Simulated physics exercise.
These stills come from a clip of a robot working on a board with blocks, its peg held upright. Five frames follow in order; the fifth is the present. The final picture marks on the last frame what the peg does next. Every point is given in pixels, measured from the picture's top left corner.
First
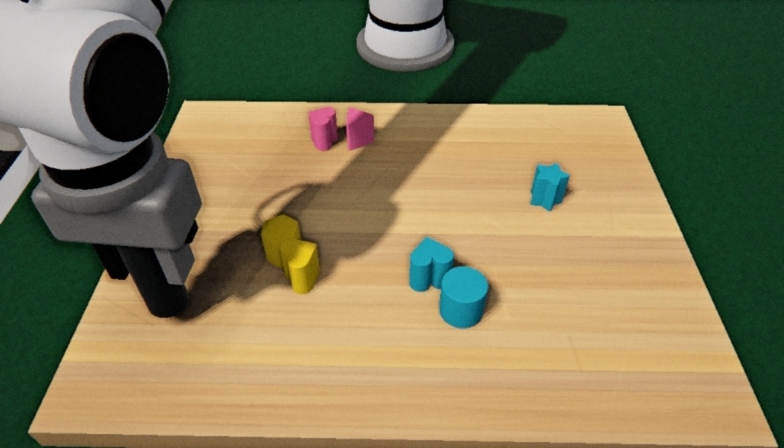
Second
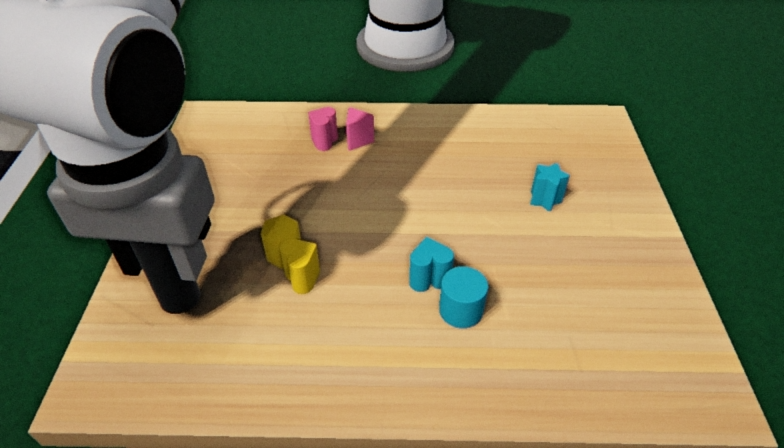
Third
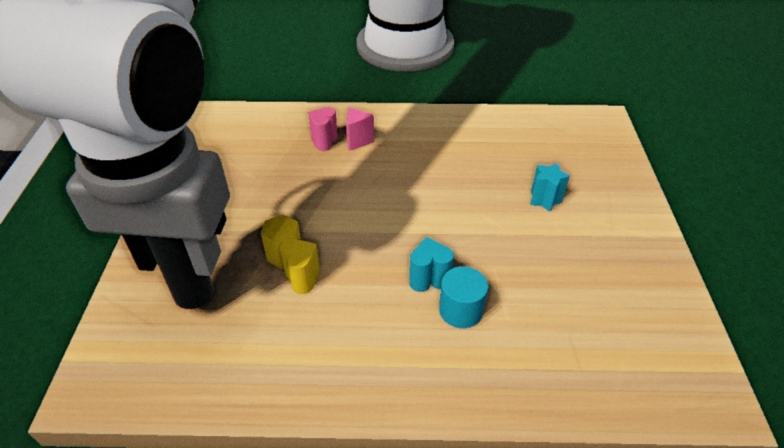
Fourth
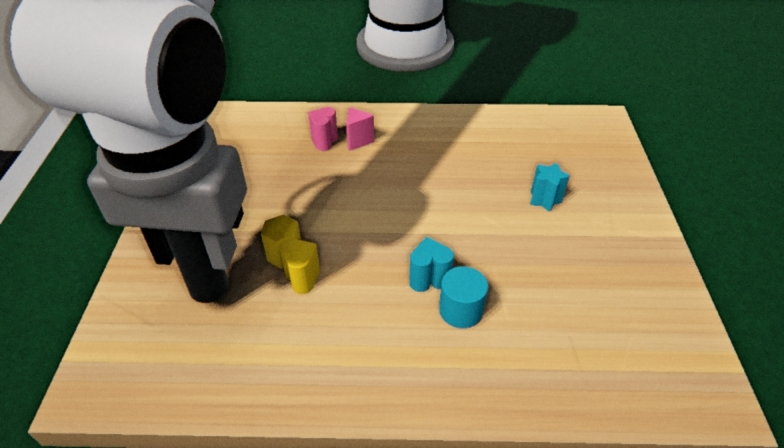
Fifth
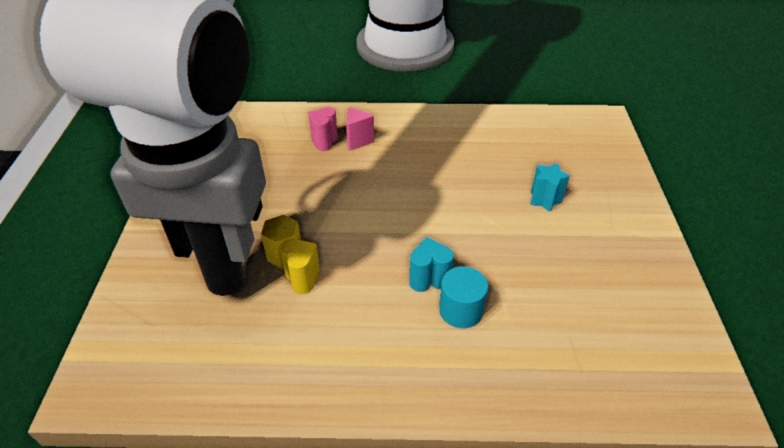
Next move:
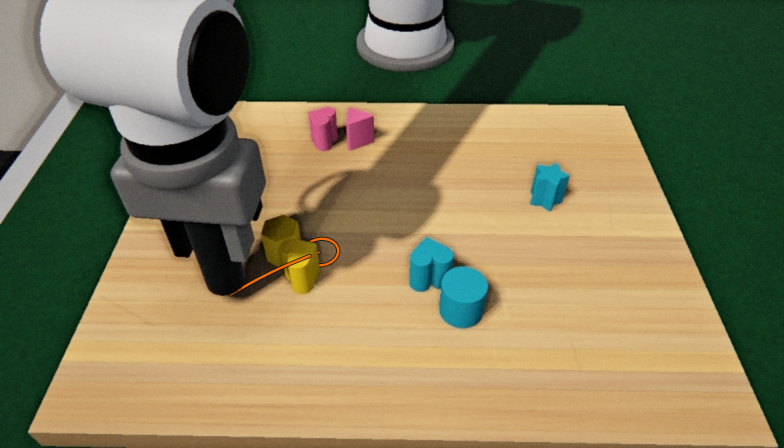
A white and grey robot arm with a black peg slides slowly rightward and slightly away along the left side of a pale wooden board, seen from above at a fixed angle. Two yellow blocks sit near the peg, two pink ones at the back, and three blue ones toward the centre and right. The peg nears the yellow pair, its shadow shifting, while every block stays still.
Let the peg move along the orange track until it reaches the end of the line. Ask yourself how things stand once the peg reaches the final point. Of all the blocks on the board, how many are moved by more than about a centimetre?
It displaces two.
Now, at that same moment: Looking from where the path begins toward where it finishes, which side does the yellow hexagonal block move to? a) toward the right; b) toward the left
Option b.
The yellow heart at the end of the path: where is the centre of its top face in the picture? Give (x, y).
I'd guess (325, 247).
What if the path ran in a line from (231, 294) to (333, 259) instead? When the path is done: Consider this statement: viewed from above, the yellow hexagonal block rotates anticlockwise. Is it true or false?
The statement is correct.
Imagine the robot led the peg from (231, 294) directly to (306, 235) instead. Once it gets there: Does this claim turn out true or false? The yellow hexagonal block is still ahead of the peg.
Verdict: True.
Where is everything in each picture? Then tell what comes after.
Peg tip at (169, 302); block tops, yellow hexagonal block at (279, 227); yellow heart at (298, 251), in the first picture.
Peg at (181, 299); blocks unchanged, in the second picture.
Peg at (194, 294); blocks unchanged, in the third picture.
Peg at (209, 288); blocks unchanged, in the fourth picture.
Peg at (226, 281); yellow hexagonal block at (279, 227); yellow heart at (298, 251), in the fifth picture.
Path on the board, from (231, 294) over (276, 270) to (321, 252).
The first path, step by step. One third of the way, peg at (258, 264); nothing pushed yet.
Two thirds of the way, peg at (288, 250); yellow hexagonal block at (301, 212), turned 25° anticlockwise; yellow heart at (313, 249), turned 50° clockwise.
At the end, peg at (319, 238); yellow hexagonal block at (313, 200), turned 50° anticlockwise; yellow heart at (325, 247), turned 95° clockwise.
